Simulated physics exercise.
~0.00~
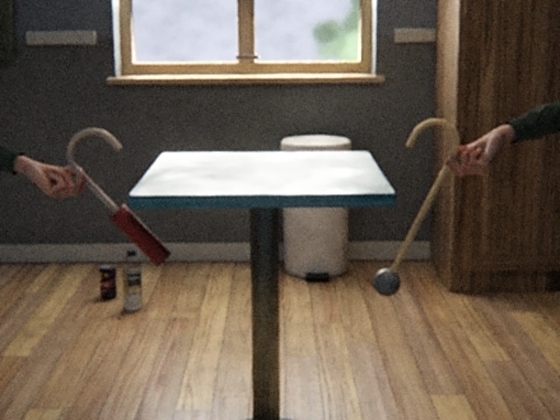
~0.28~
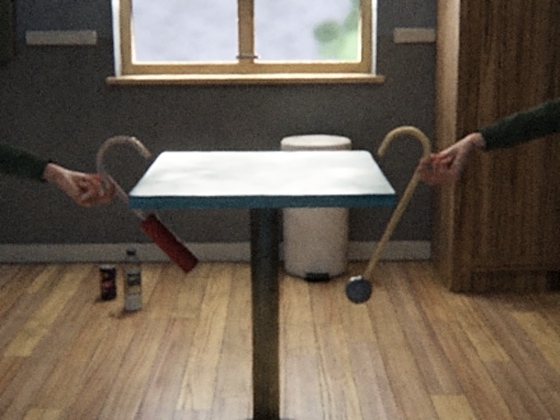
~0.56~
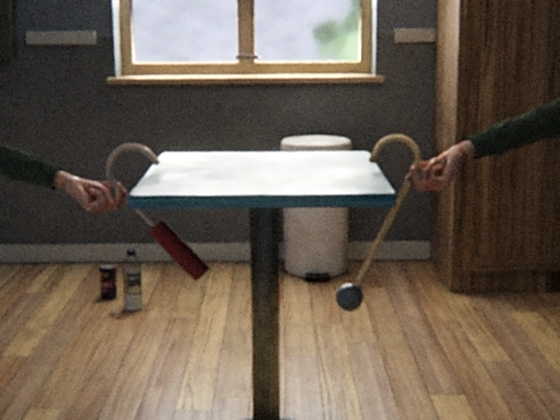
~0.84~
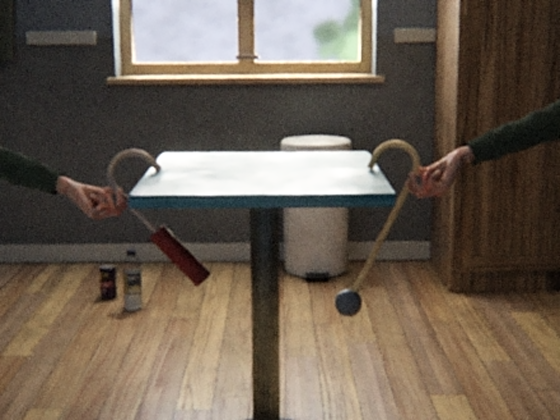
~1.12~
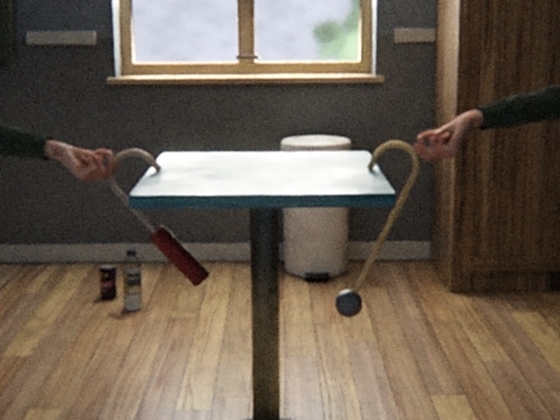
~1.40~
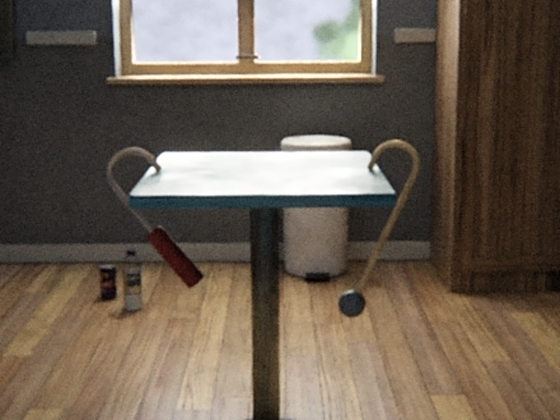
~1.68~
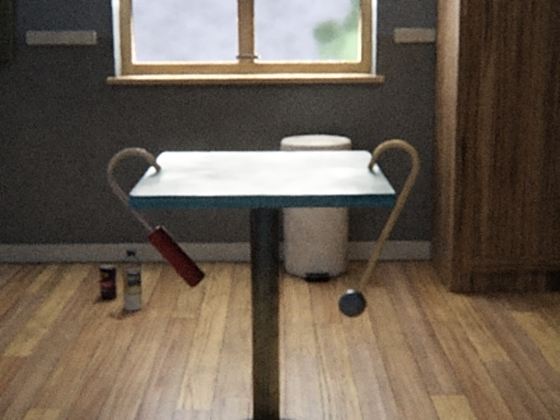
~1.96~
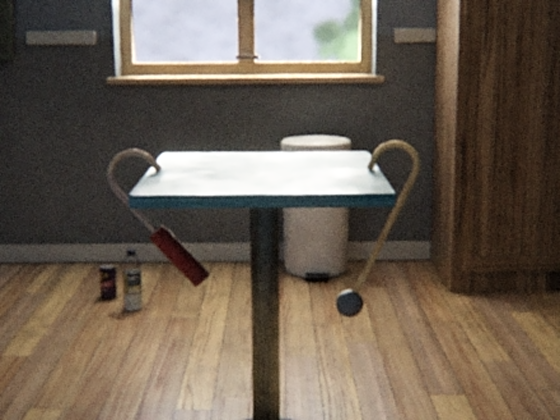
Two hands brought in a cane-like handle with a red end from the left and one with a grey end from the right, hooked them over opposite edges of a table, then let go and withdrew, leaving both hanging there.
